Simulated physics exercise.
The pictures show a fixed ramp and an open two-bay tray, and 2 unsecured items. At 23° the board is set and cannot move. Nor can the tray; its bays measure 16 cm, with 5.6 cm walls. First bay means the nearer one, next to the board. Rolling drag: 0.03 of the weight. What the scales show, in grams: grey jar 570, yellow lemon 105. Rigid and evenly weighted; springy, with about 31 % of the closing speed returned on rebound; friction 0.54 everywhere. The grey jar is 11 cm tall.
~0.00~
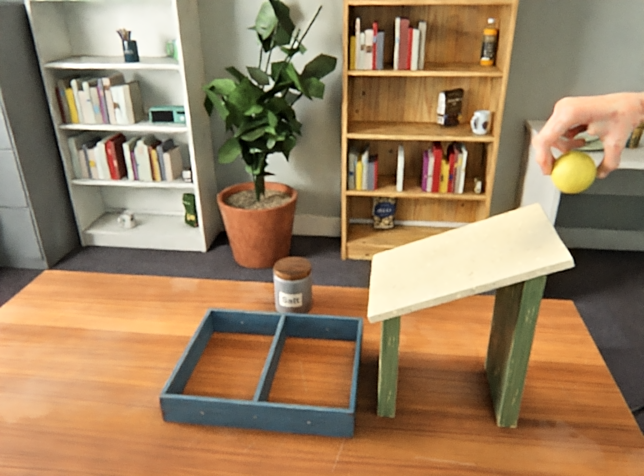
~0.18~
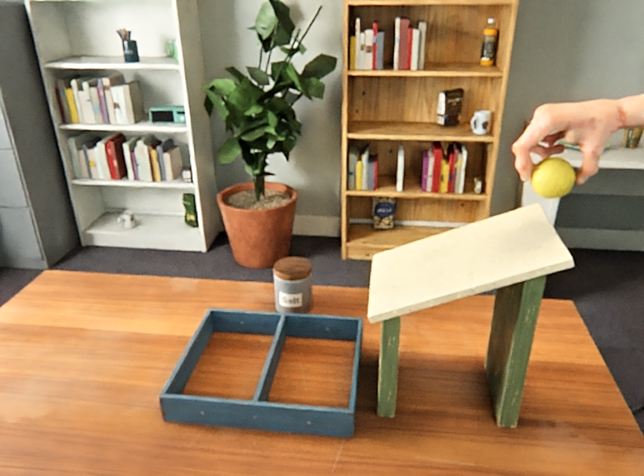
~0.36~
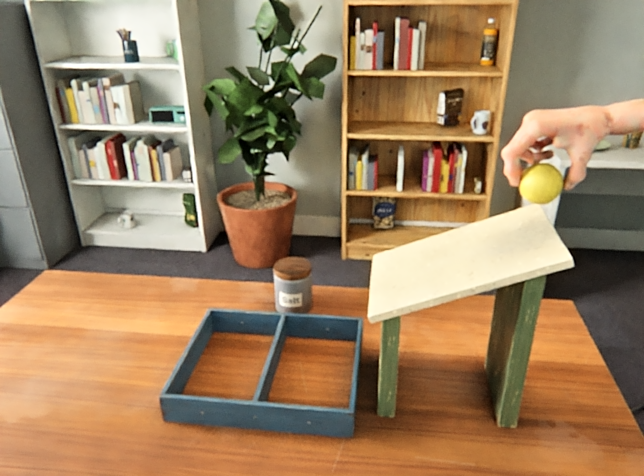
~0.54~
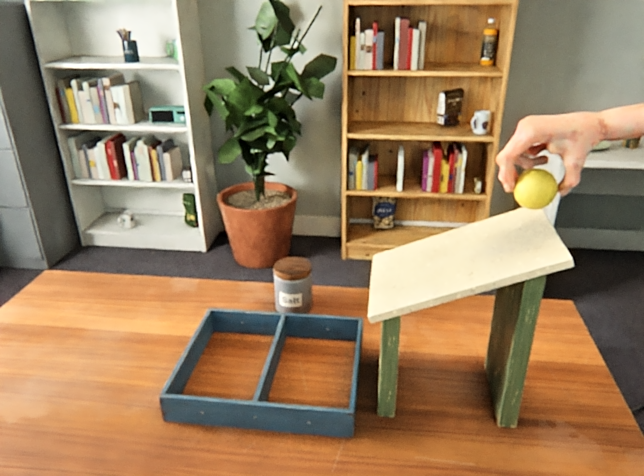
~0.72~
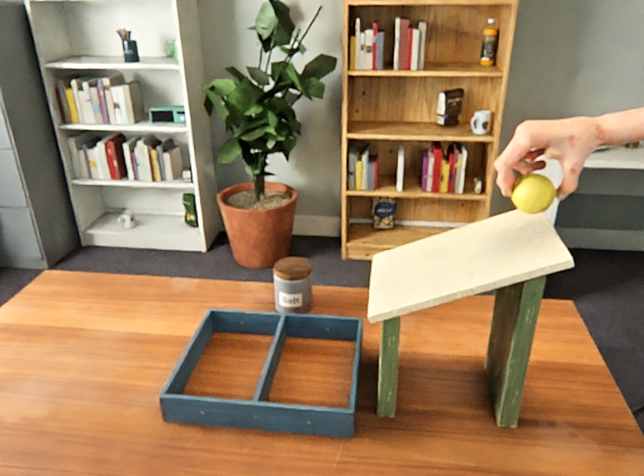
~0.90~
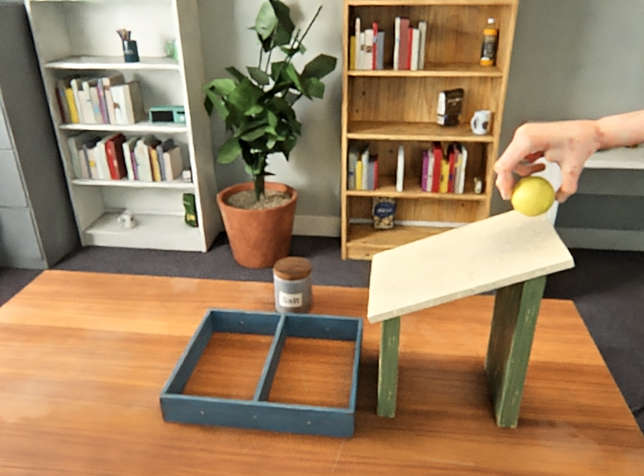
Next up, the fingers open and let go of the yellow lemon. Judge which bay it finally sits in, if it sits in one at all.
It sits in the second bay.
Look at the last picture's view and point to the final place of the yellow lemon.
Somewhere around (216, 360).
After 1.40 s, yellow lemon near (405, 255).
After 1.60 s, yellow lemon near (280, 336).
At rest (2.4 s), it is in the farther bay; grey jar in place, give or take 4 cm. Seen from the same camera at the end, yellow lemon near (216, 360).
